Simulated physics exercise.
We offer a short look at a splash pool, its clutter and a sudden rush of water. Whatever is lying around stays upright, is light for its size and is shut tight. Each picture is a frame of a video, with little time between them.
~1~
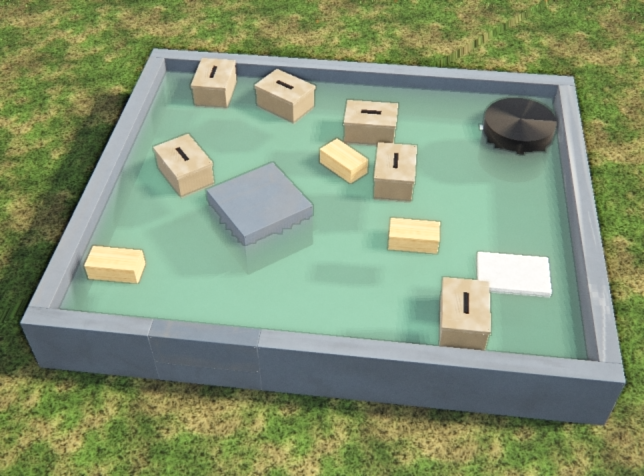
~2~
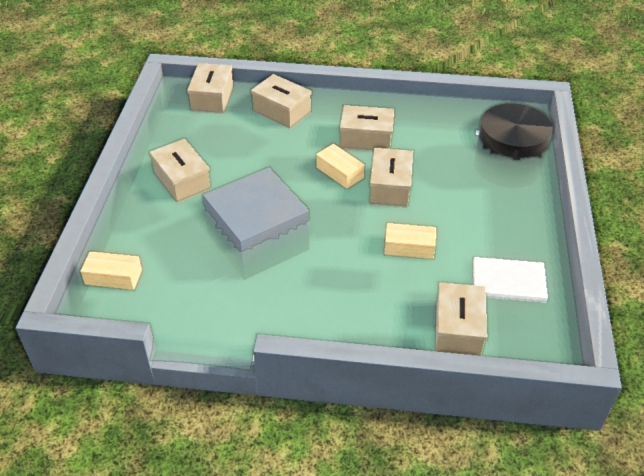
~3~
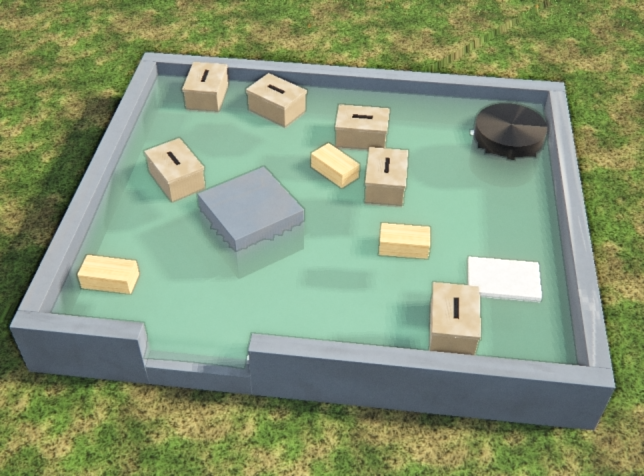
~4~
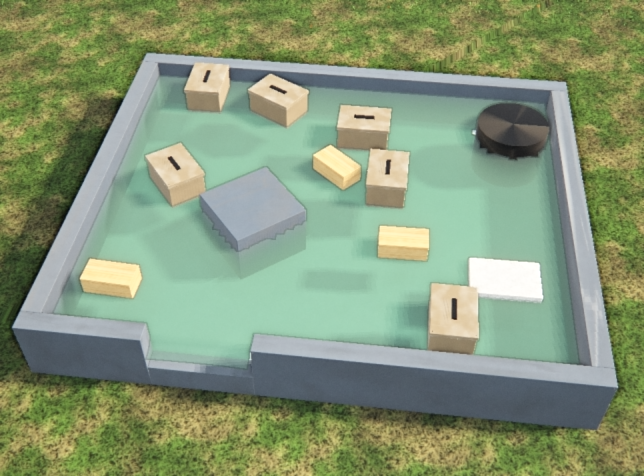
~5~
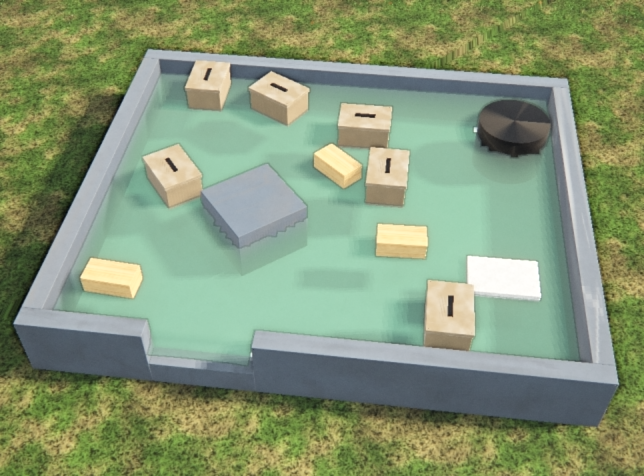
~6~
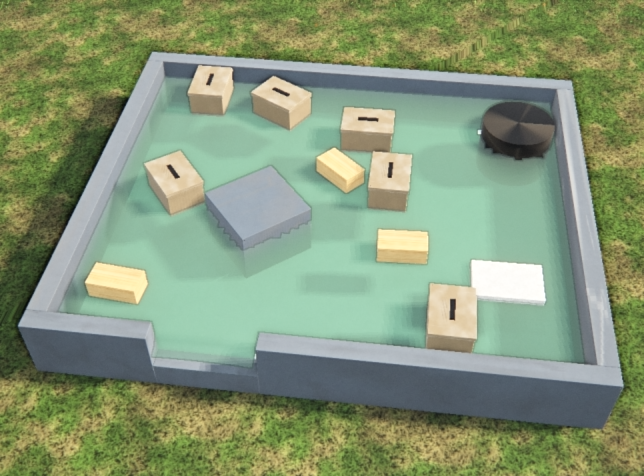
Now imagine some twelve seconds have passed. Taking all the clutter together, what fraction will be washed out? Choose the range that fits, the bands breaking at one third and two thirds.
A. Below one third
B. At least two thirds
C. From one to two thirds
A.
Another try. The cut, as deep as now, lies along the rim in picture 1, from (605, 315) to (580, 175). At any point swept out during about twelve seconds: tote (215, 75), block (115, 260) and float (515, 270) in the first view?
One after the other: Inside, inside, yes.
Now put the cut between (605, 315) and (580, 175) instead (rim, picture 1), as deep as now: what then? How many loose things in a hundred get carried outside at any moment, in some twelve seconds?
Result: 30 per cent.
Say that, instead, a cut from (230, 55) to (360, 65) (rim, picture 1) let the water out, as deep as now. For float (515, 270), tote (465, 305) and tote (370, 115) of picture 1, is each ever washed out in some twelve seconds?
Taking them as listed: Never leaves, never leaves, exits.
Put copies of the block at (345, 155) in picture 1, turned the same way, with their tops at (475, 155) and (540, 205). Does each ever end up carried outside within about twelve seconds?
Listed first does not escape, listed second does not escape.
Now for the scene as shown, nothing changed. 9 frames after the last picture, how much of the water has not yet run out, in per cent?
Estimate: Near 90 in a hundred.
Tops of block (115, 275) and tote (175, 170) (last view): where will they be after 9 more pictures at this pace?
About (141, 306) and (167, 199).
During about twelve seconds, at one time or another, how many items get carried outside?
By my count, 0.
A moment on, 0 of 10 are out; 10 afloat.
Next, 0 of 10 are out; 10 afloat.
Later, 0 of 10 are out; 10 afloat.
In the end, 0 of 10 are out; 10 afloat.
